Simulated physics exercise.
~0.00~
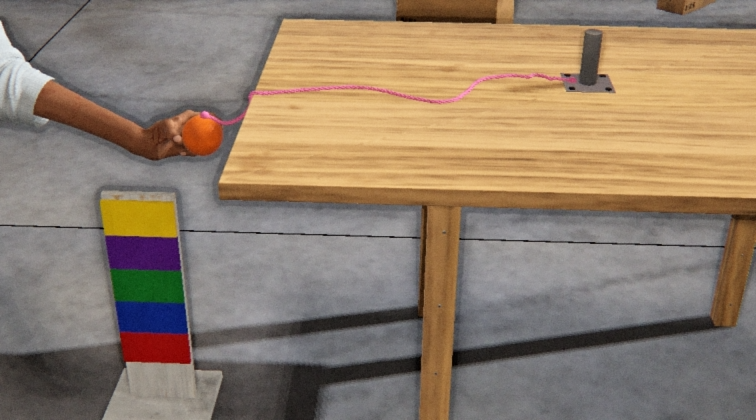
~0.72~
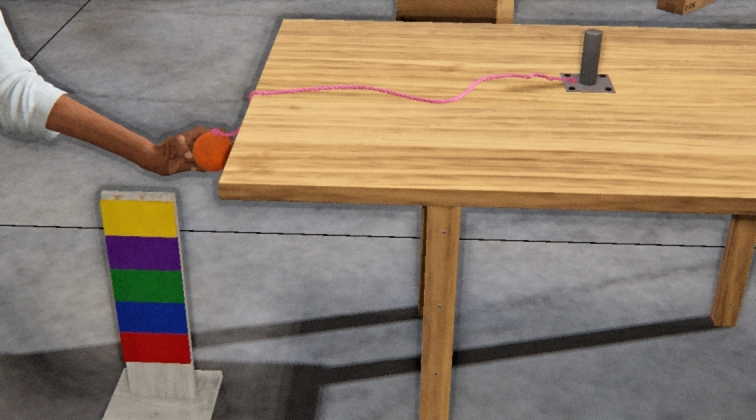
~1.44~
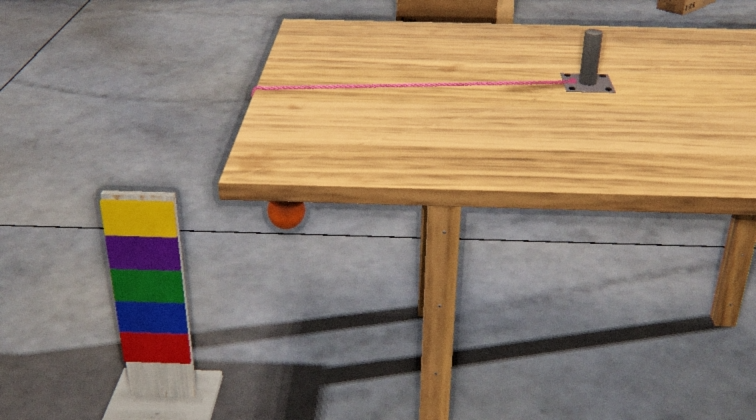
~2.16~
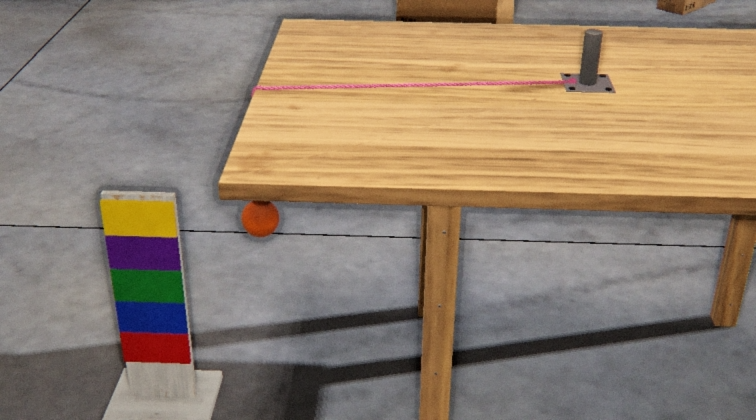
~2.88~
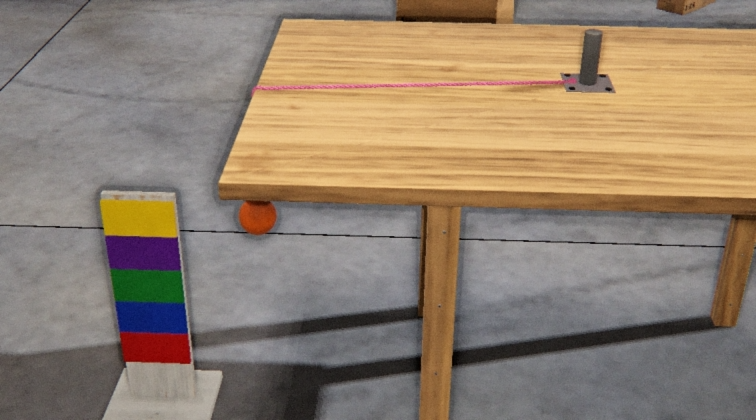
At a wooden table, a hand releasing an orange tied by pink lace to a post, which drops and hangs level with yellow.
